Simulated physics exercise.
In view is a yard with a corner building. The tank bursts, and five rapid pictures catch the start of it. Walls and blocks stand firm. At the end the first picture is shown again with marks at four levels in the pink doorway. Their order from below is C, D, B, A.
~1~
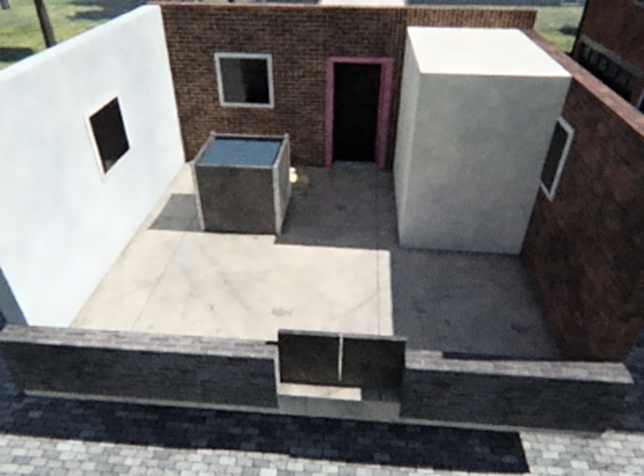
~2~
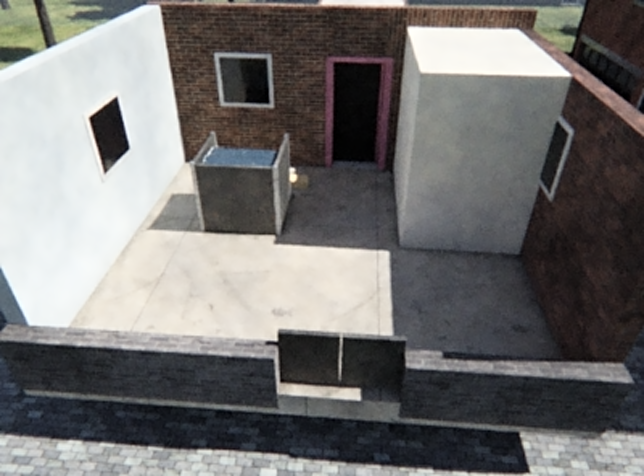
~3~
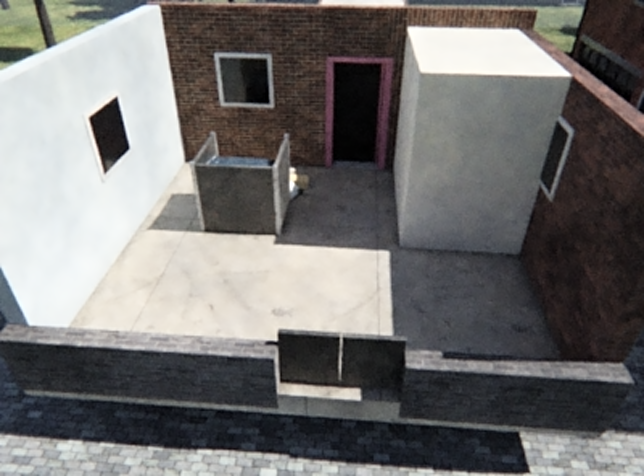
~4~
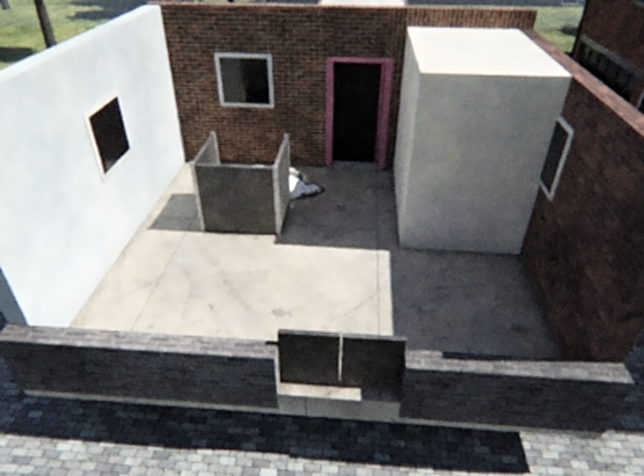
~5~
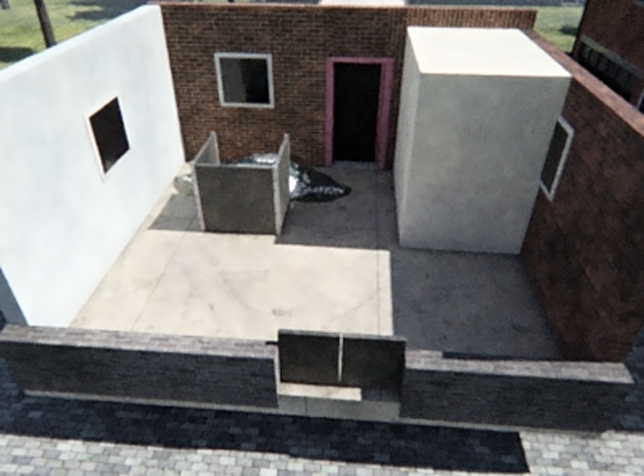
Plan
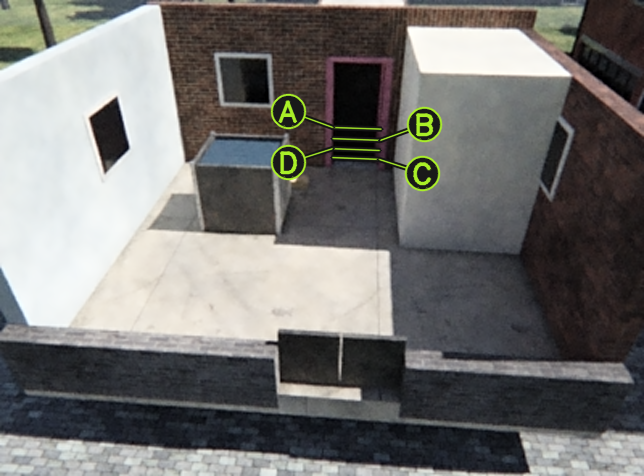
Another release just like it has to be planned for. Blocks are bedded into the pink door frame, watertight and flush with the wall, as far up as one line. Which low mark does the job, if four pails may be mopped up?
I would pick line C.
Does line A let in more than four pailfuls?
No, that is safe.
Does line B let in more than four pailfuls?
No, not at all.
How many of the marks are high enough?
All of the four.
In lime, A at (357, 128); B at (356, 139); C at (355, 158); D at (356, 149); from the bottom up C, D, B, A.
If A is chosen, nothing gets over.
If B is chosen, nothing gets over.
If C is chosen, a splash gets over, under a bucket.
If D is chosen, nothing gets over.
